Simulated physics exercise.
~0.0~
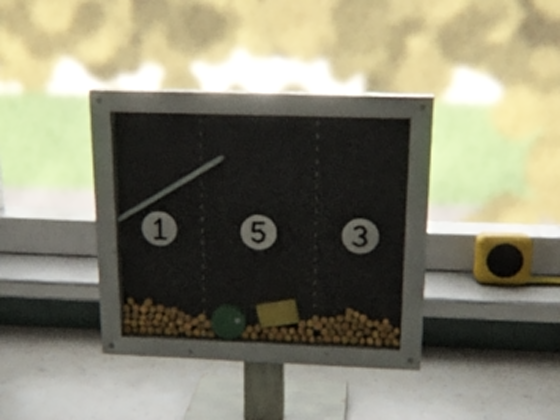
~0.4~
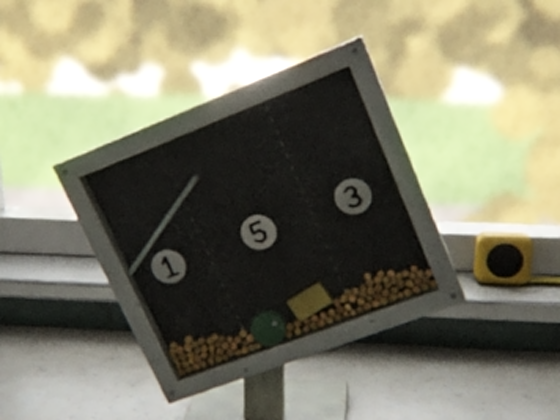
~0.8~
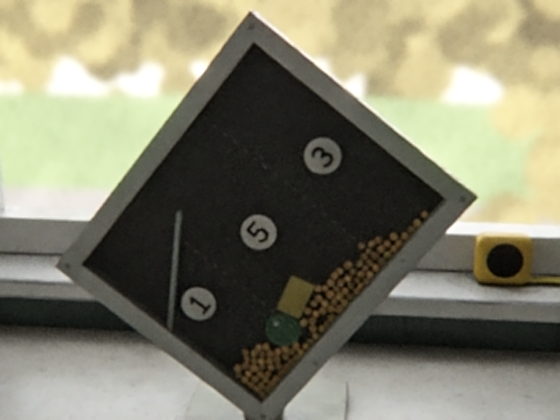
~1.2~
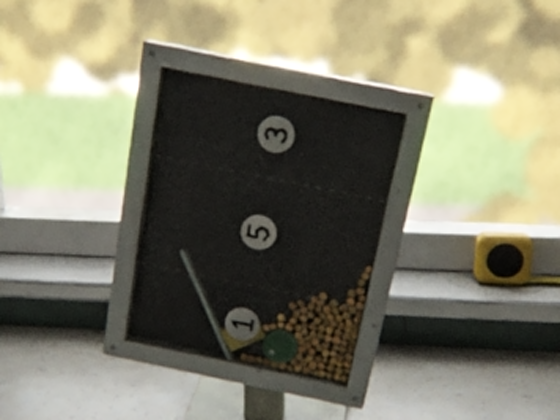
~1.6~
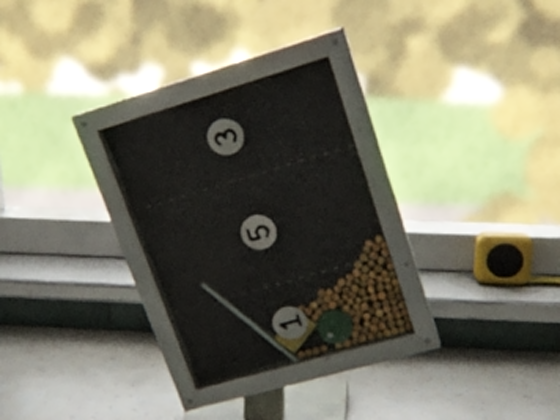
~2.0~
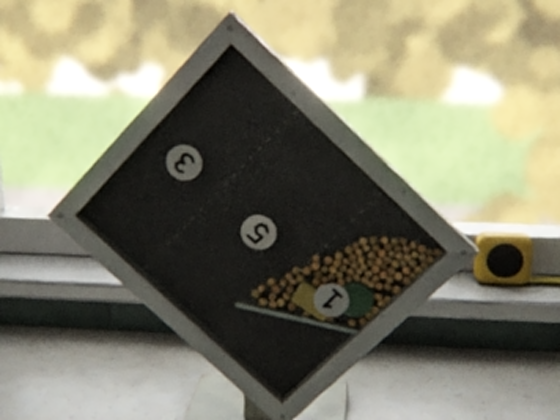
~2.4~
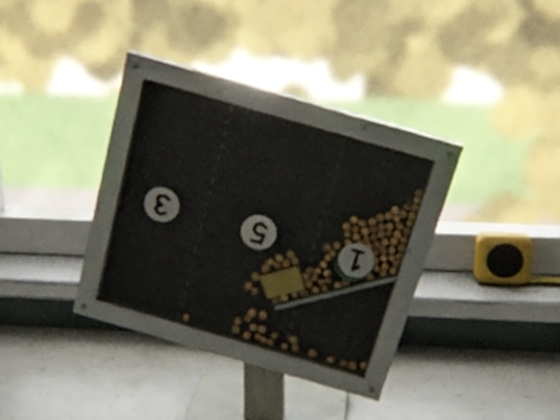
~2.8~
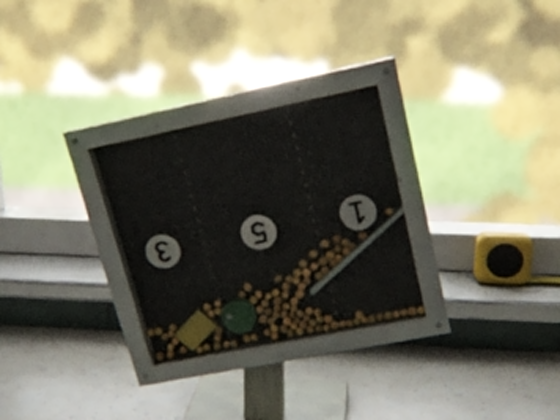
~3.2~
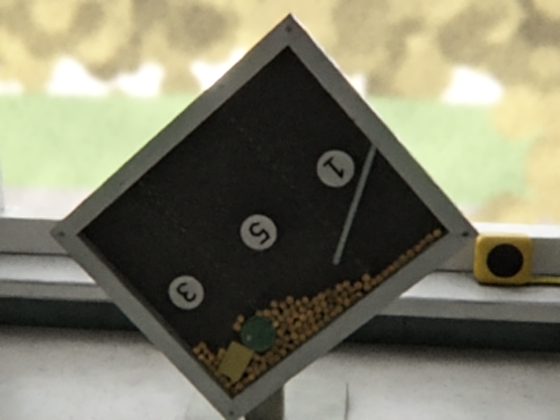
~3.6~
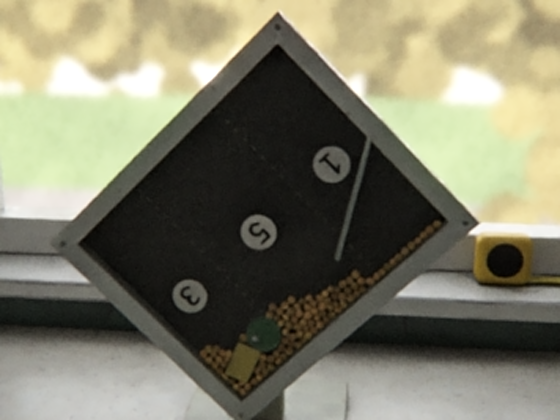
A framed case of beads turns anticlockwise past upside down, its block and disc settling low.
